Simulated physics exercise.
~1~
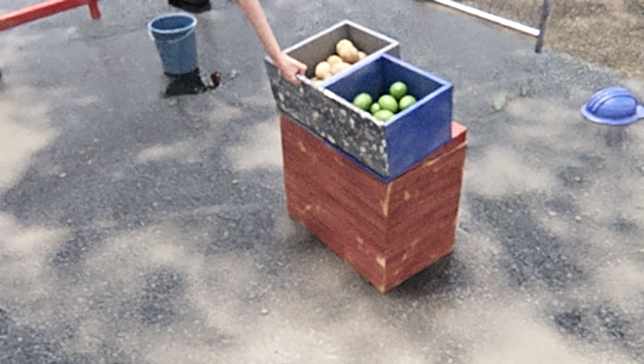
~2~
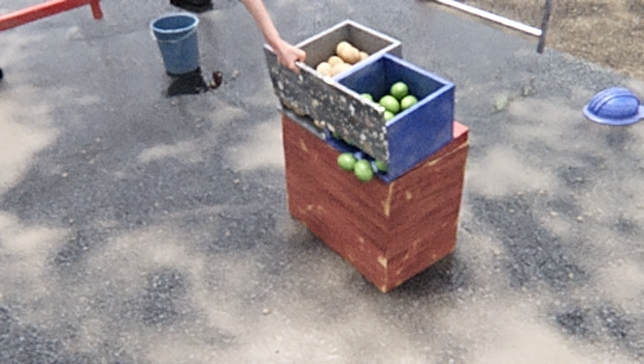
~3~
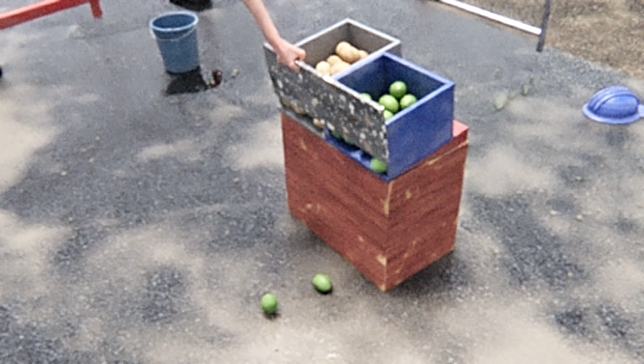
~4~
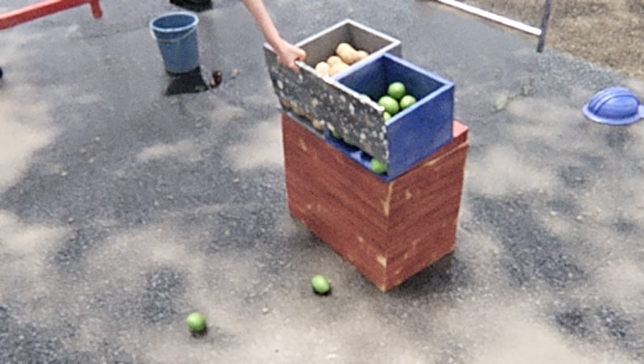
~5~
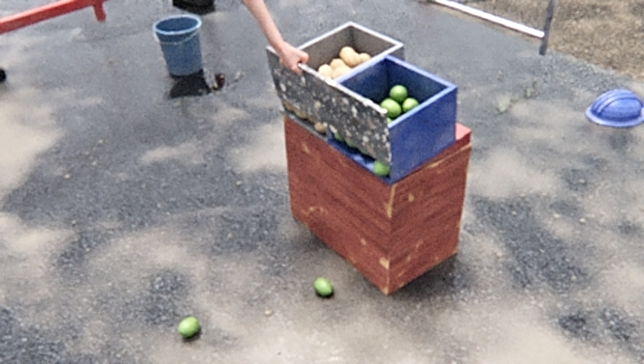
A hand raised the speckled grey gate a little on a blue chute of limes and a grey chute of round tan things, and two limes dropped to the ground and rolled before stopping, while the rest stayed up on the red block.
